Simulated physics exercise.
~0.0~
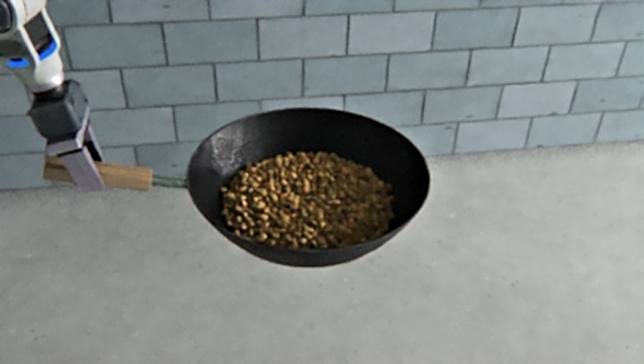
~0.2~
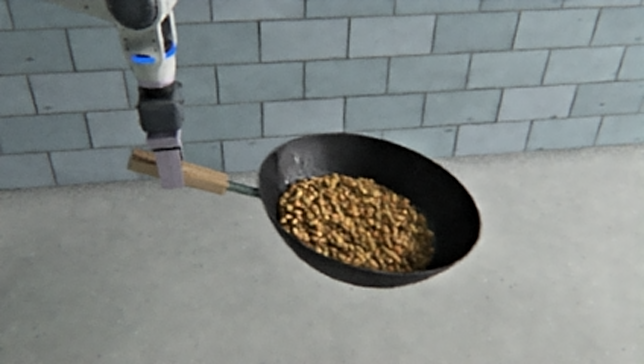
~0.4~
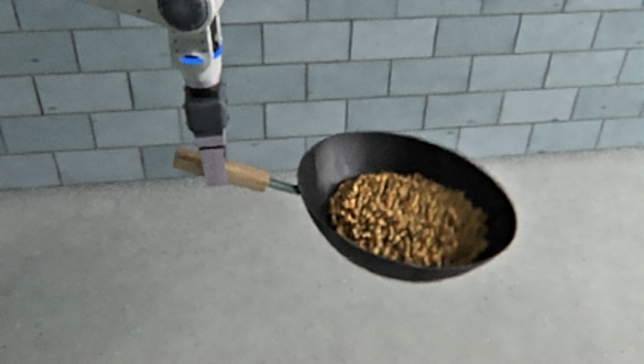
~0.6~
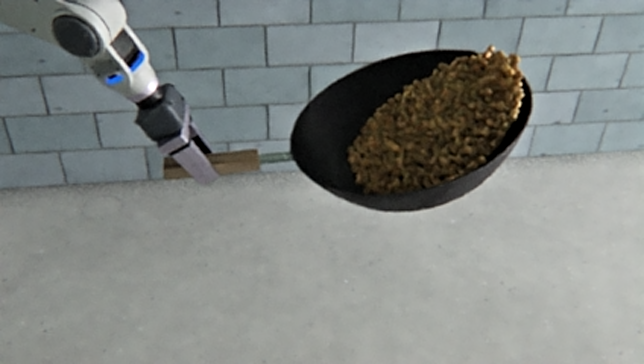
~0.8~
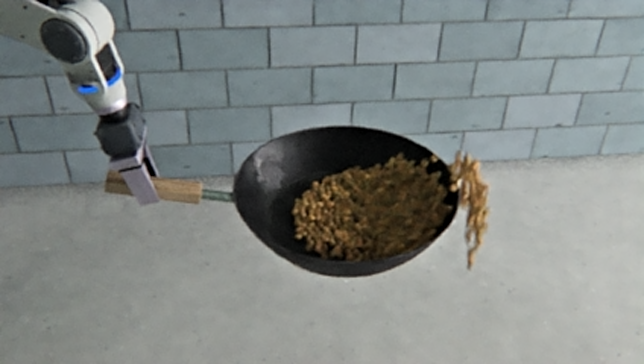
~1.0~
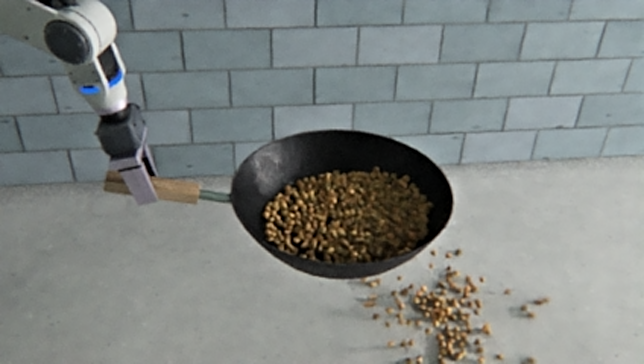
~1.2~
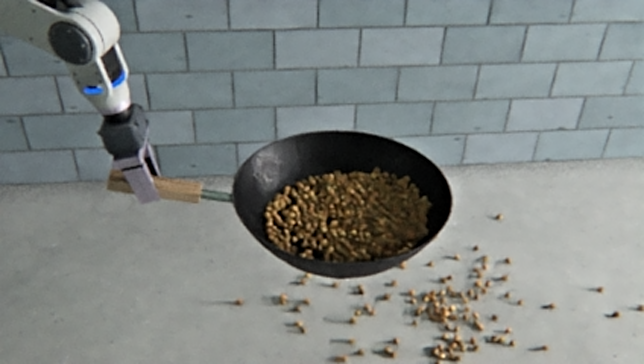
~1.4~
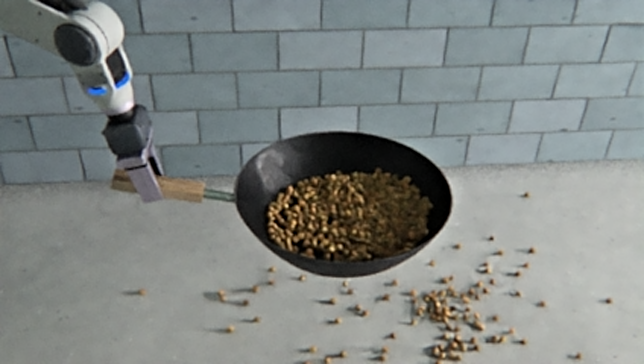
At the start, a robot arm holds a dark frying pan by its wooden handle, a heap of small brown chickpeas inside, above a grey surface before a brick wall. The arm moves the pan to the right, leaning as it goes. It then lifts and tilts the pan so the load piles up at the far right rim. As the pan swings back left and down, a clump spills over the right edge. The pan levels and stays still while the fallen pieces scatter across the surface below, with most of the load still inside.
